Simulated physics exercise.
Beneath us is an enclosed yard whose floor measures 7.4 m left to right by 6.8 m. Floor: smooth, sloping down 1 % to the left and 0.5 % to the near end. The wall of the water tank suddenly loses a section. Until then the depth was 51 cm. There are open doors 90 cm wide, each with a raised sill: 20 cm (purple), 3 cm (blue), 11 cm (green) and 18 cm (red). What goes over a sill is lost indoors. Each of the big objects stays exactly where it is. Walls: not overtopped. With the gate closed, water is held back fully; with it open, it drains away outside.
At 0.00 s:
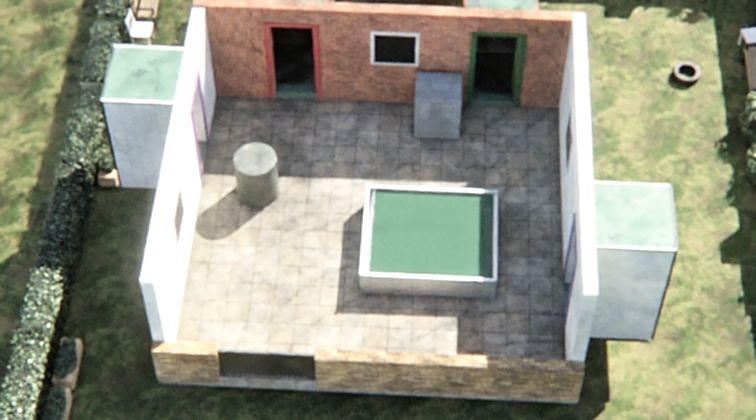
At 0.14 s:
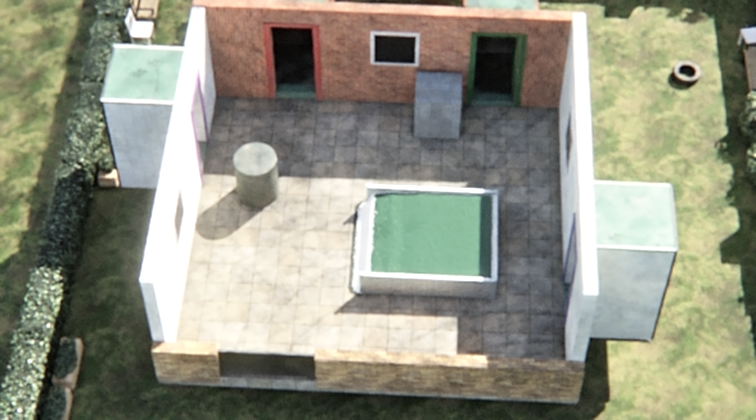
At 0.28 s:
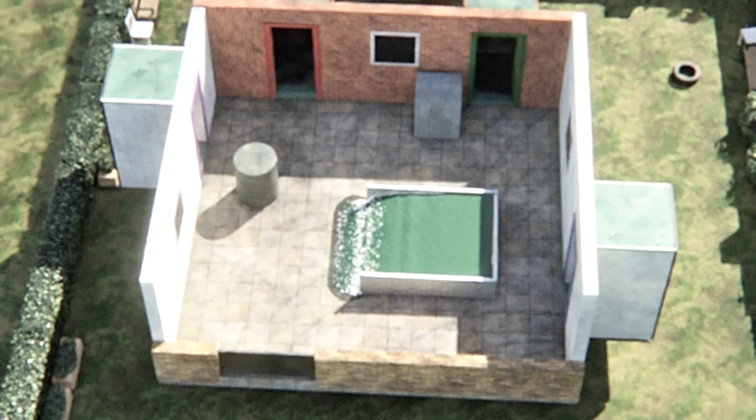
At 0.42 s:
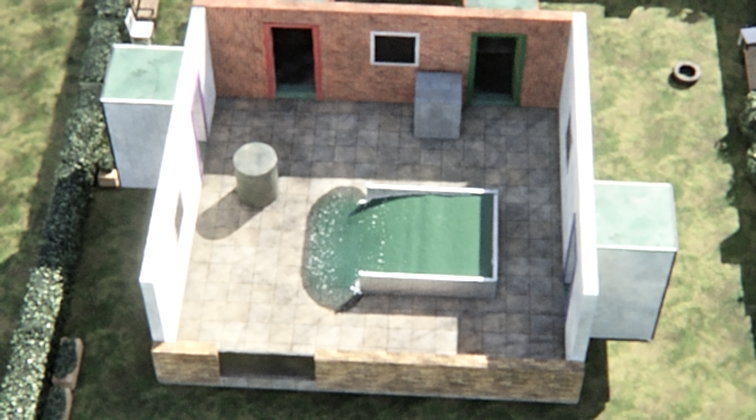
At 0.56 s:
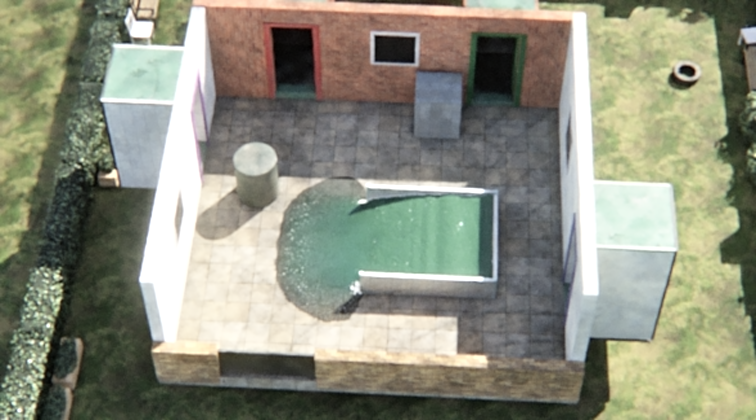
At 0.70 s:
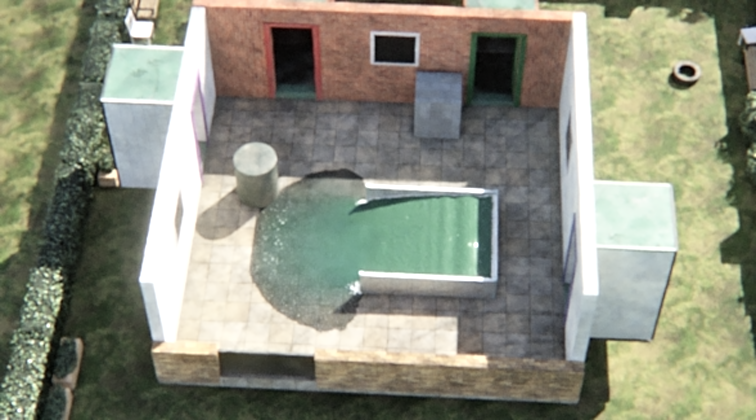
The clip shows a walled, paved yard with a rectangular tank of green water; the tank's left side opens and water pours out, spreading leftward across the floor in a widening rounded sheet toward a grey cylinder.
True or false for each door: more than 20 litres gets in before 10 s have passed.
Purple door false, blue door true, green door false, red door false.
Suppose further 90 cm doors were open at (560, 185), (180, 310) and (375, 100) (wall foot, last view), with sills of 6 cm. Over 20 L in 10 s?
Well, the first is on the low side, the second is on the high side, and the third is on the low side.
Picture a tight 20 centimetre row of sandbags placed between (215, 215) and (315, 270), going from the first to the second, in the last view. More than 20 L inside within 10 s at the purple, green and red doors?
Then the purple door is short of it, the green door short of it, the red door short of it.
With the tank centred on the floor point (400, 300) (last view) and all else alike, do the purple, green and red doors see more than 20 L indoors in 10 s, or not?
Measured against that limit, purple comes out short of it, green short of it and red short of it.
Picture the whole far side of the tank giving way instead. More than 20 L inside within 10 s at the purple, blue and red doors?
Compared with the limit, purple is lower, blue is lower and red is lower.
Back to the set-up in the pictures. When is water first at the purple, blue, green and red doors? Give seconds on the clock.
Purple: 2.0 s; blue: 6.5 s; green: 6.5 s; red: 2.8 s.
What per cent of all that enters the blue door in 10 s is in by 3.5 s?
0 percent or so by then.
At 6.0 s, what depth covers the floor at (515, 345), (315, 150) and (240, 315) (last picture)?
3, 7 and 13 cm, respectively.
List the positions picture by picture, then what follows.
In the first picture, the water tank at (430, 234) is whole and still, 51 cm deep.
In the second picture, water pours out at (366, 242) and has run 1.1 m, to (357, 292); typically 4 cm deep outside, 51 cm at the water tank's back.
In the third picture, water pours out at (366, 243) and has run 1.3 m, to (344, 296); typically 9 cm deep outside, 51 cm at the water tank's back.
In the fourth picture, the front is at (322, 301), 1.5 m from the gap at (366, 243); 2.8 m2 of floor is under water; 51 cm left at the back of the water tank.
In the fifth picture, the front is at (289, 292), 1.8 m from the gap at (366, 243); 4.3 m2 of floor is under water; 51 cm left at the back of the water tank.
In the sixth picture, water pours out at (366, 243) and has run 2.3 m, to (257, 278); typically 6 cm deep outside, 47 cm at the water tank's back.
After 1.4 s water covers 30 % of the floor and is deepest (28 cm) near (191, 248); purple door not reached, blue door not reached, green door not reached, red door not reached.
After 2.2 s water covers 40 % of the floor and is deepest (33 cm) near (194, 233); purple door 5 cm at the sill, 0 L in, blue door not reached, green door not reached, red door not reached.
After 3.5 s water covers 45 % of the floor and is deepest (35 cm) near (172, 364); purple door 8 cm at the sill, 0 L in, blue door not reached, green door not reached, red door 10 cm at the sill, 0 L in.
After 6.0 s water covers 65 % of the floor and is deepest (17 cm) near (172, 364); purple door 7 cm at the sill, 0 L in, blue door not reached, green door not reached, red door 10 cm at the sill, 0 L in.
After 10.0 s water covers 90 % of the floor and is deepest (12 cm) near (470, 376); purple door 7 cm at the sill, 0 L in, blue door 7 cm at the sill, 52 L in, green door 1 cm at the sill, 0 L in, red door 6 cm at the sill, 0 L in.
